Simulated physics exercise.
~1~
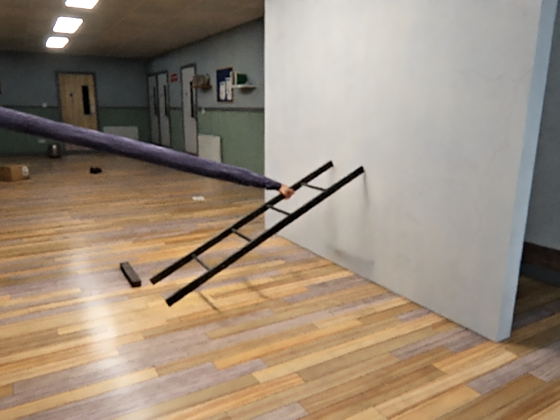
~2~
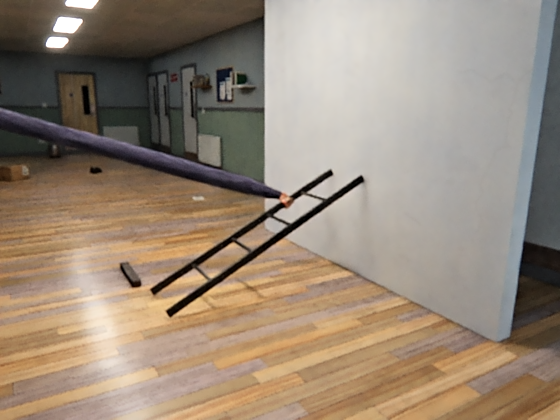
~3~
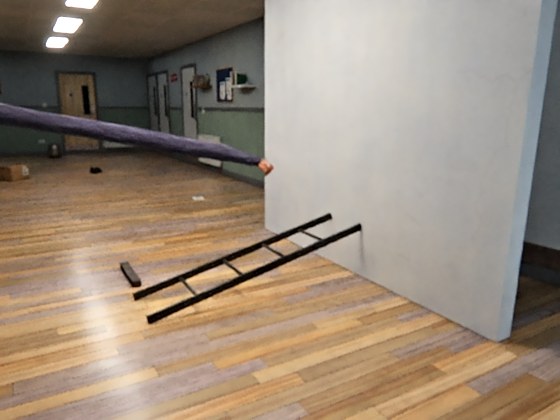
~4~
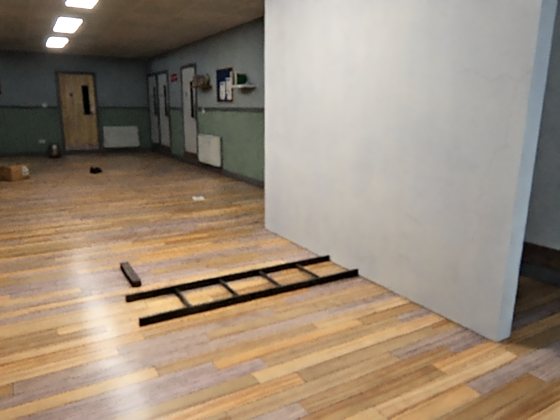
In a hallway, a hand releases a black rack, which slides down the wall and falls flat.
